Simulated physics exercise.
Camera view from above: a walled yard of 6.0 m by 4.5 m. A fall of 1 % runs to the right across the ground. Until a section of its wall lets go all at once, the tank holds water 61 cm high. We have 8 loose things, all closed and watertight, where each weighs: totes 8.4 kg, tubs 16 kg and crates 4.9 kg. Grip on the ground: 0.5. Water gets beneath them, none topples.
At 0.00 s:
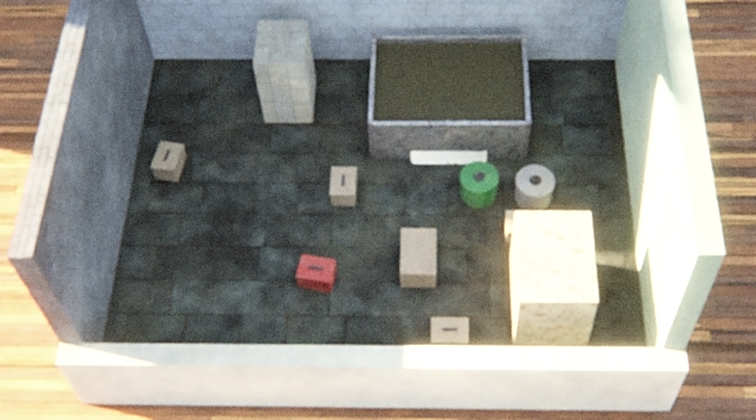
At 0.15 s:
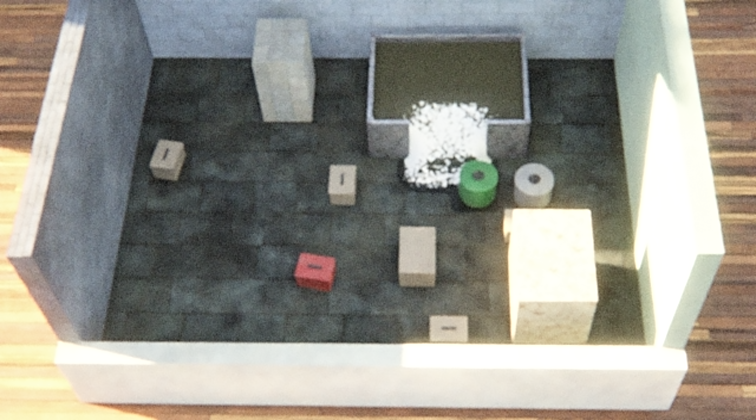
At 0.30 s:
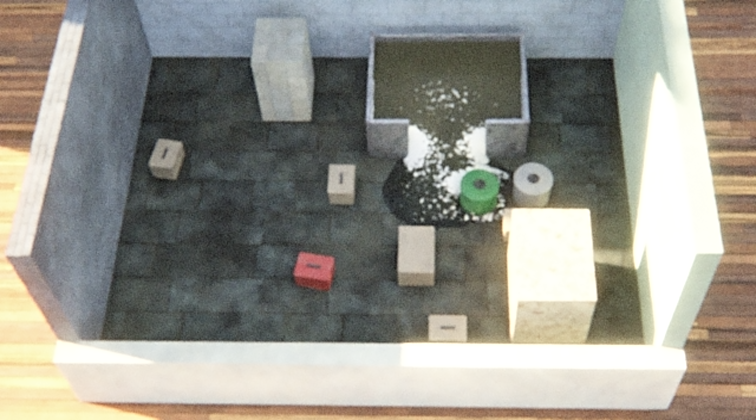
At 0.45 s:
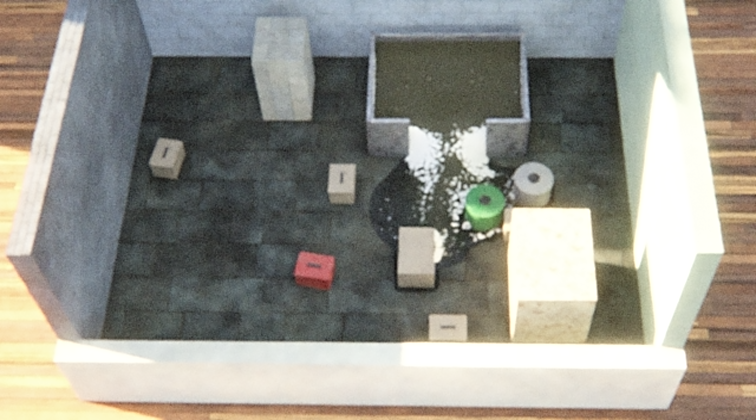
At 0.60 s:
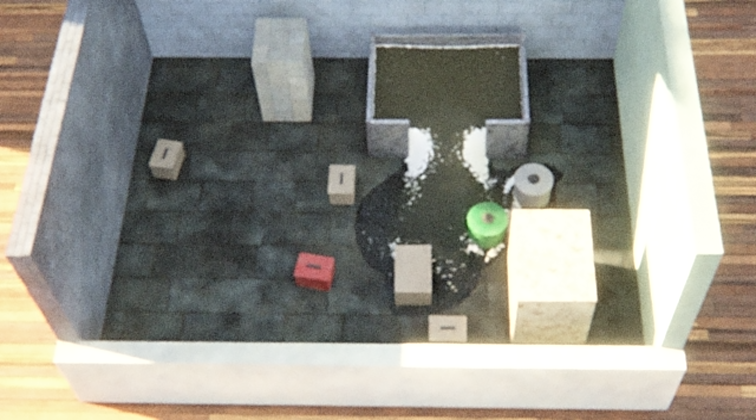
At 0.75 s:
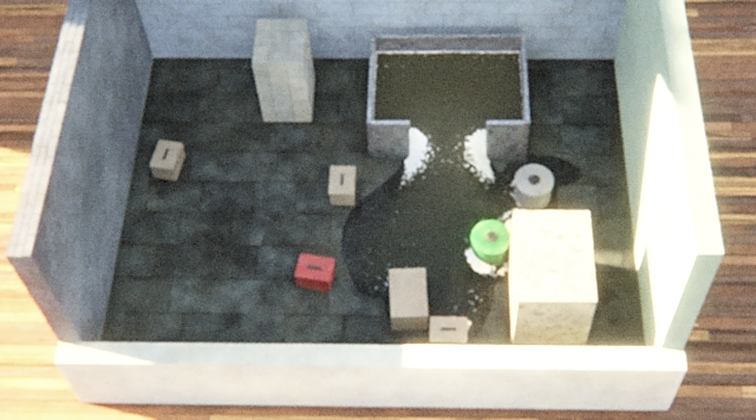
Water burst through the front of a stone tank and spread across the dark floor of a walled yard, pushing the green tub forward, then shifting a pale crate toward the front wall.
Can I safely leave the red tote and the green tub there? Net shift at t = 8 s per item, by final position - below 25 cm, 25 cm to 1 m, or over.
Result: The red tote is likely to be swept off; the green tub is likely to be swept off.
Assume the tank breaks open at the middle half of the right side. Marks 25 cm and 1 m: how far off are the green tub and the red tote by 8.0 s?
Then the green tub remains roughly in place and the red tote remains roughly in place.
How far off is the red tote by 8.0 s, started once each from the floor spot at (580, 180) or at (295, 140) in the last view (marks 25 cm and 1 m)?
Well, the first time it drifts a modest way, and the second time it keeps still.
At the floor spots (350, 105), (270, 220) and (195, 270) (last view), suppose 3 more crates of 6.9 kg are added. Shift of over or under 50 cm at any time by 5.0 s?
Note, same order as listed: Inside the limit, inside the limit, beyond the limit.
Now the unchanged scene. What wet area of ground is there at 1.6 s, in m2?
Some 11.0 m2 of it.
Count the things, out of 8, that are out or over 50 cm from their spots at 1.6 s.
By that point, 3.
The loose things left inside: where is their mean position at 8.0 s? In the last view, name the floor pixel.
Centred roughly on (333, 175).
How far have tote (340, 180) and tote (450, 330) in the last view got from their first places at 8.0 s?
Respectively: 0 cm / 350 cm.
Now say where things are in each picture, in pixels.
In the first frame, the red tote at (316, 268) rests on the ground; the green tub at (479, 177) rests on the ground; 2.4 m2 under water; 0 of 8 have shifted.
In the second frame, the red tote at (315, 267) rests on the ground; the green tub at (478, 176), on the bottom; water covers 2.8 m2; 0 of 8 have shifted.
In the third frame, the red tote at (314, 266) rests on the ground; the green tub at (479, 185) rests on the ground, 14 cm from its start; 3.4 m2 under water; 1 of 8 have shifted.
In the fourth frame, the red tote at (314, 266) rests on the ground; the green tub at (484, 201) rests on the ground, 37 cm from its start; water covers 4.1 m2; 1 of 8 have shifted.
In the fifth frame, the red tote at (314, 267), on the bottom; the green tub at (488, 219) rests on the ground, 61 cm from its start; water covers 4.9 m2; 2 of 8 have shifted.
In the sixth frame, the red tote at (314, 267), on the bottom; the green tub at (491, 237) rests on the ground, 85 cm from its start; water covers 6.0 m2; 3 of 8 have shifted.
After 1.6 s the red tote is near (293, 286), 0.3 m from its start, aground; the green tub is near (489, 337), 2.1 m from its start, afloat; 3 afloat.
After 3.6 s the red tote is near (162, 274), 1.7 m from its start, aground; the green tub is near (497, 338), 2.1 m from its start, afloat; 3 afloat.
After 5.6 s the red tote is near (151, 185), 2.3 m from its start, afloat; the green tub is near (497, 340), 2.1 m from its start, aground; 3 afloat.
After 8.0 s the red tote is near (170, 102), 3.1 m from its start, aground; the green tub is near (497, 340), 2.1 m from its start, aground; 4 afloat.
